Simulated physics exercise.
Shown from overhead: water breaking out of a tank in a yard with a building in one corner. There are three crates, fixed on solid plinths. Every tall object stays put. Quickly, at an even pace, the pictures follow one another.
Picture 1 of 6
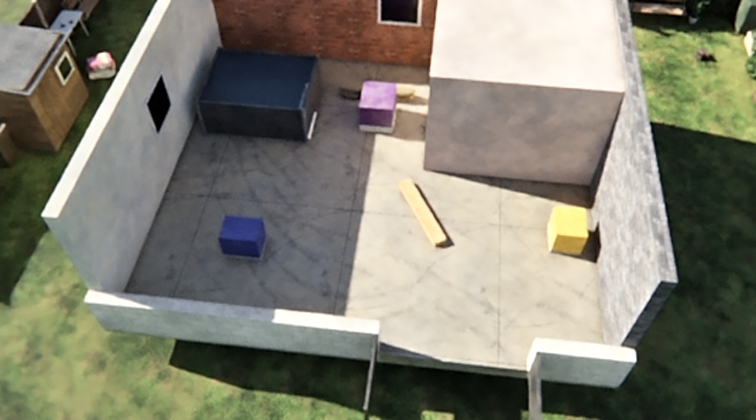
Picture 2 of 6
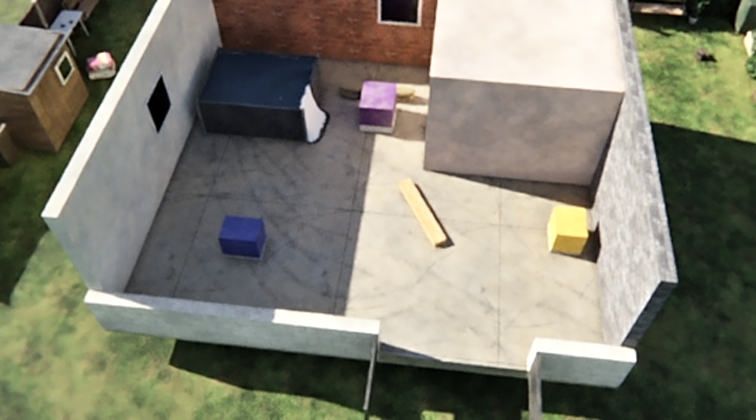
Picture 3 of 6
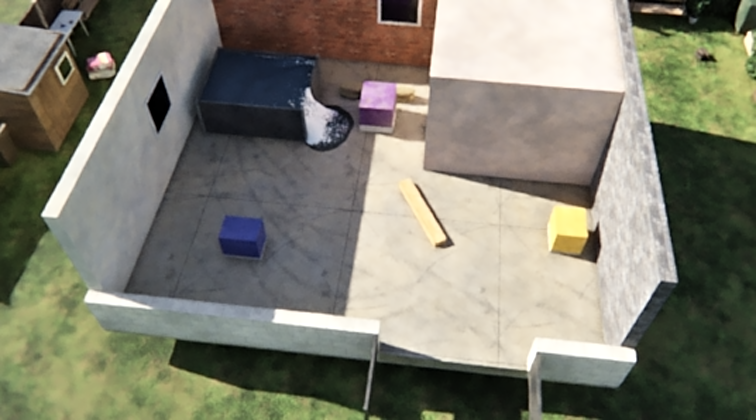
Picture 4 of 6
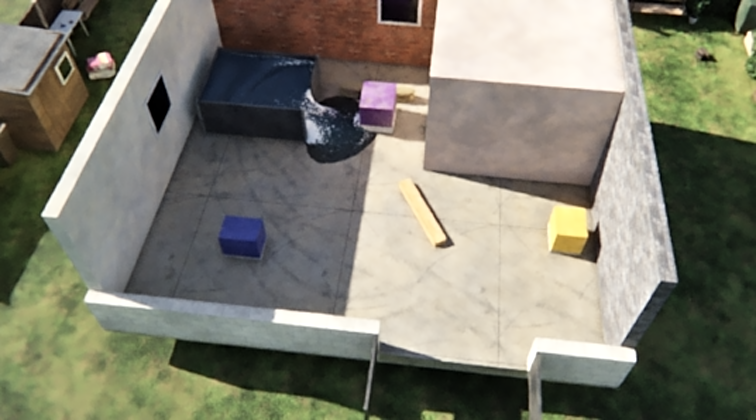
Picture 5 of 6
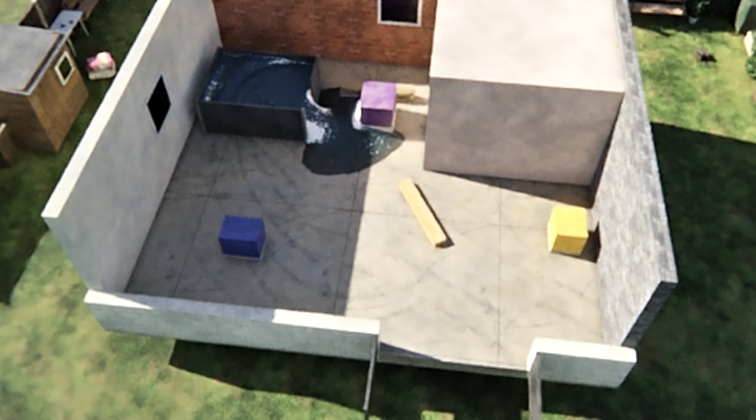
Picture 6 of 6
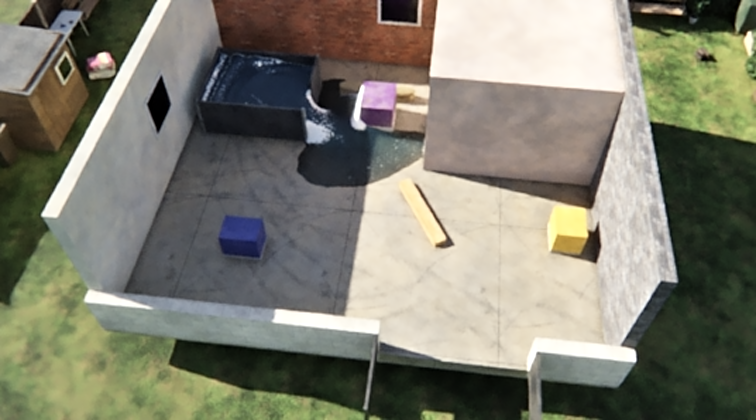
A walled concrete yard with grass around it is seen from high overhead by a still camera, with a pale block-like building in the upper right corner. A dark tank stands at the upper left, near a purple crate, with a blue crate lower left, a yellow crate at right and a wooden plank between them. Water bursts from the tank's right side, foaming, then spreads across the floor around the purple crate and toward the plank.
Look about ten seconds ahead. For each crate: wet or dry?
The purple crate is not saved. The blue crate is saved. The yellow crate is not saved.
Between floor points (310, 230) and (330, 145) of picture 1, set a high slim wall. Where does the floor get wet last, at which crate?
It's the yellow-painted one.
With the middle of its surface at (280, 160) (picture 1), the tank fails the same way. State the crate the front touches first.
Yellow one.
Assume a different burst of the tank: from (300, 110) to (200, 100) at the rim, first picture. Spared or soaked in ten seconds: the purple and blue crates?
First the purple crate: It is left alone; then the blue crate: It is hit.
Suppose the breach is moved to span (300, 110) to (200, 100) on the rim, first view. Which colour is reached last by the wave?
My pick is the purple crate.
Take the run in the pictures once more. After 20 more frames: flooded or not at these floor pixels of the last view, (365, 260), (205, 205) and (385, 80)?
First spot swamped, second spot clear, third spot swamped.
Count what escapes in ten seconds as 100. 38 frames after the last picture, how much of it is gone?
Near 55 %.
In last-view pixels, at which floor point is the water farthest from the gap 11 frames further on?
Best guess: Near (533, 272).
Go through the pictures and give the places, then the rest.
In the first frame, still water in the tank at (259, 80).
In the second frame, water pours out at (308, 114) and has run to (322, 112).
In the third frame, the front is at (349, 120), out from the gap at (308, 117).
In the fourth frame, water pours out at (308, 117) and has run to (373, 136).
In the fifth frame, water pours out at (308, 117) and has run to (399, 142).
In the sixth frame, water pours out at (308, 117) and has run to (423, 152).
A moment on, water covers 20 % of the floor; the purple crate water round its plinth, the blue crate not reached, the yellow crate not reached.
Next, water covers 40 % of the floor; the purple crate water round its plinth, the blue crate not reached, the yellow crate water round its plinth.
Then, water covers 55 % of the floor; the purple crate water round its plinth, the blue crate not reached, the yellow crate water round its plinth.
Later, water covers 65 % of the floor; the purple crate water round its plinth, the blue crate not reached, the yellow crate water round its plinth.
In the end, water covers 80 % of the floor; the purple crate was topped, the blue crate stayed above the water, the yellow crate was topped.
